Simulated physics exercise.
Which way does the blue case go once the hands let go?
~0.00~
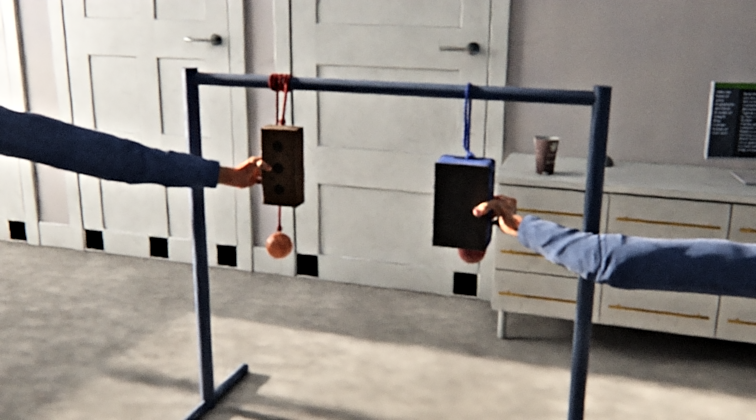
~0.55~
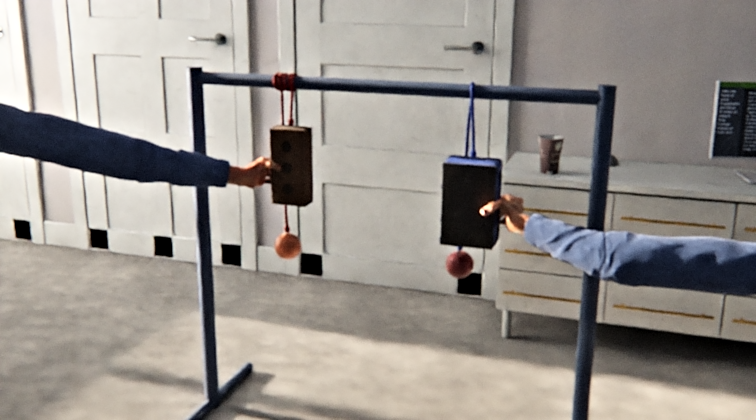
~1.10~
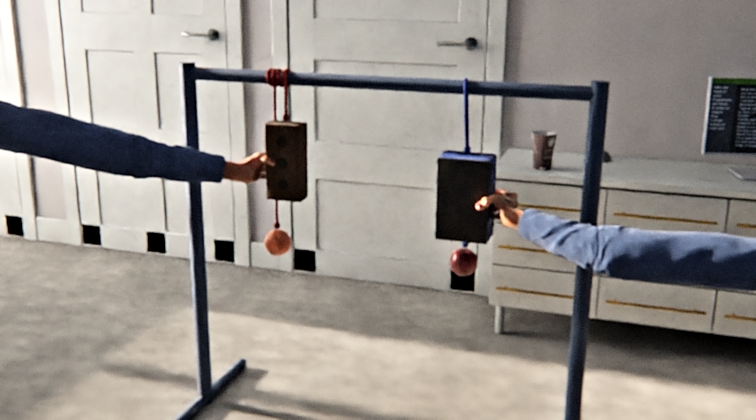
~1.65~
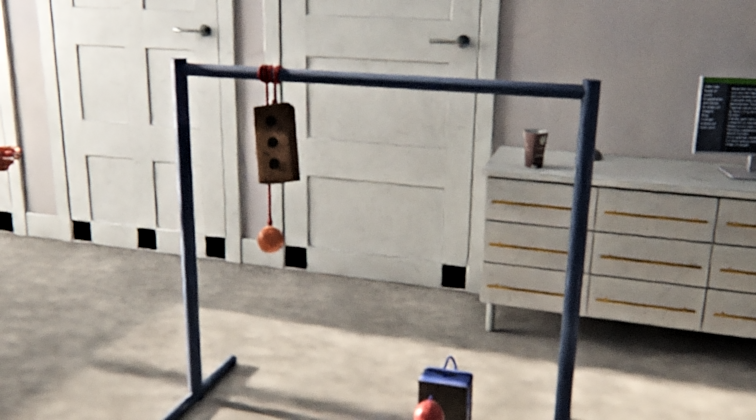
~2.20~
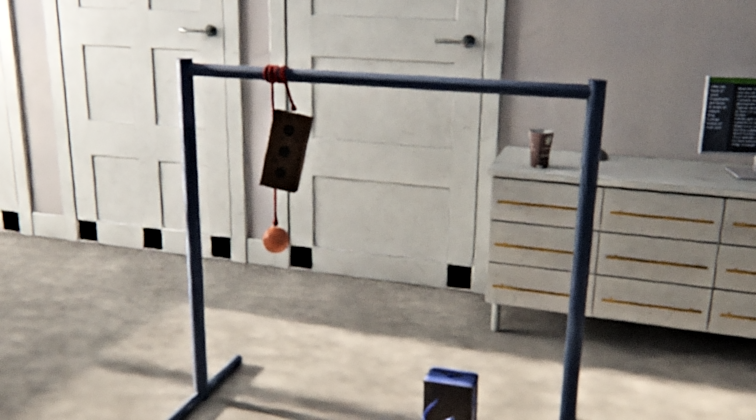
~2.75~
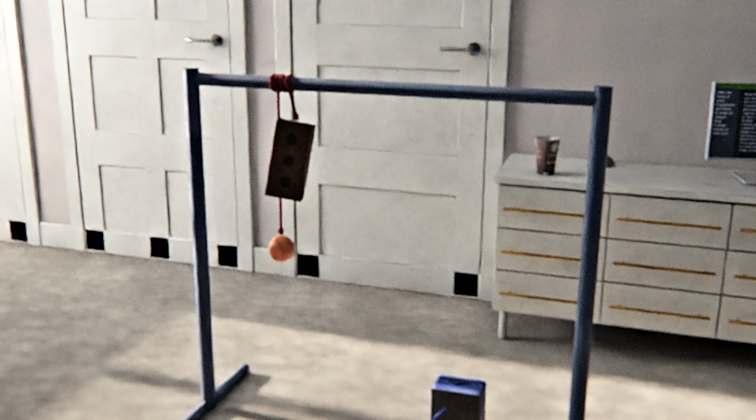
It goes down, dropping from below the rail to the floor.
